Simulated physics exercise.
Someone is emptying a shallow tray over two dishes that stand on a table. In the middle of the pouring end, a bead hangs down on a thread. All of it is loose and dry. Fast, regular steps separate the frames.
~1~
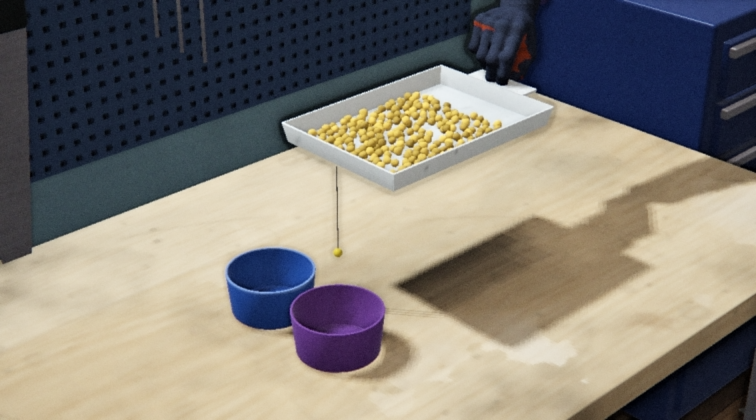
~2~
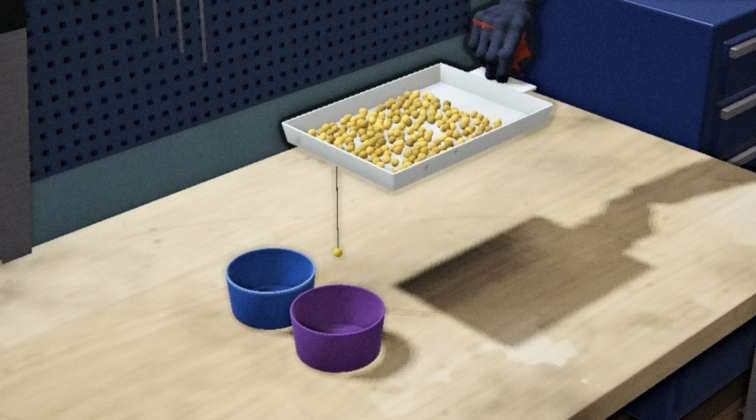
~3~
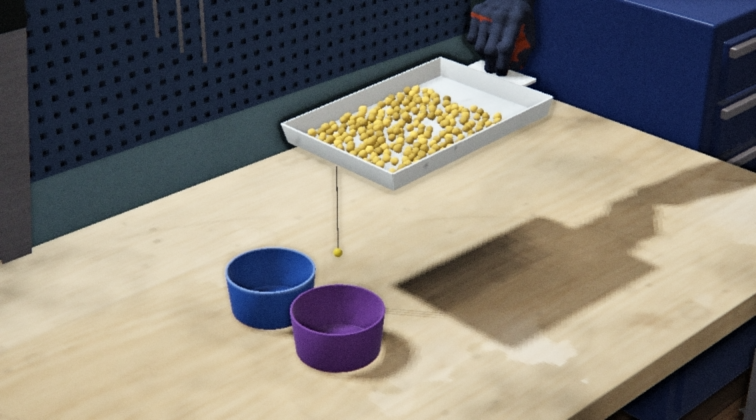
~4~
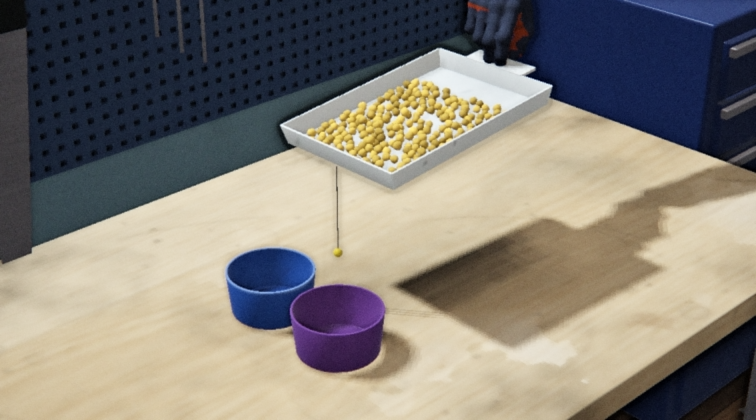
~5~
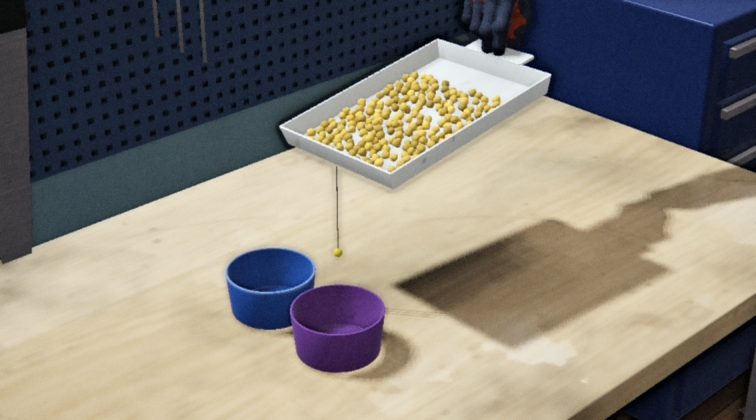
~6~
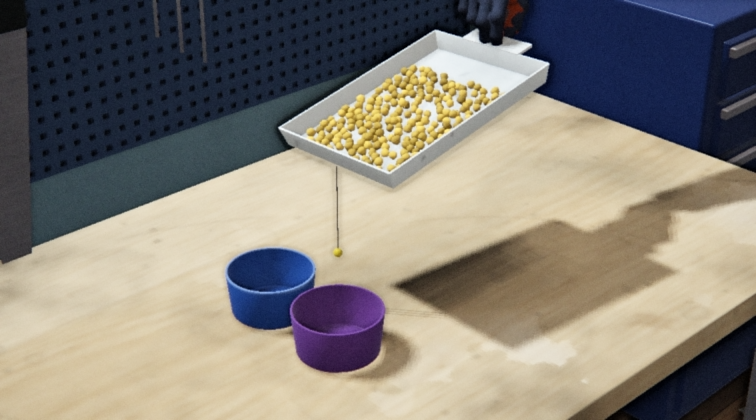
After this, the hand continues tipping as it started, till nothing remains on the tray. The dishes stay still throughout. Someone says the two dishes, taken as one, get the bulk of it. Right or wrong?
Right, they get more than half.
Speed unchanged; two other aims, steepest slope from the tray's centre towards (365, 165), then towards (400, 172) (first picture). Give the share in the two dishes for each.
About 80 % and 40 %.
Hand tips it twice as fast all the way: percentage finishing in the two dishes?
It would be some 80 in a hundred.
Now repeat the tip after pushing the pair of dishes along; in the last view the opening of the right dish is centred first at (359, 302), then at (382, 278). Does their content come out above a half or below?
So that's a greater portion the first time round, a lesser portion the second.
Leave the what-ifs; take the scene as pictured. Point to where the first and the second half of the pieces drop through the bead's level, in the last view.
Early half (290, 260), late half (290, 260).
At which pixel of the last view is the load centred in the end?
Close to (278, 305) in the last picture.
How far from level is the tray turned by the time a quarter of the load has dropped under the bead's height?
It is at around 110 degrees.
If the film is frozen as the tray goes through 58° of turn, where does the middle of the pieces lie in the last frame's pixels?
The middle of the pieces sits at roughly (350, 104).
Shortly afterwards, tray tipped steeply; the whole lot on the tray.
Next, tray tipped right over; the whole lot on the tray.
Some moments later, tray tipped past a quarter turn; near a quarter in the right dish; near two thirds in the left dish; near a quarter outside both.
In the end, tray tipped past a quarter turn; near a quarter in the right dish; near two thirds in the left dish; near a quarter outside both.
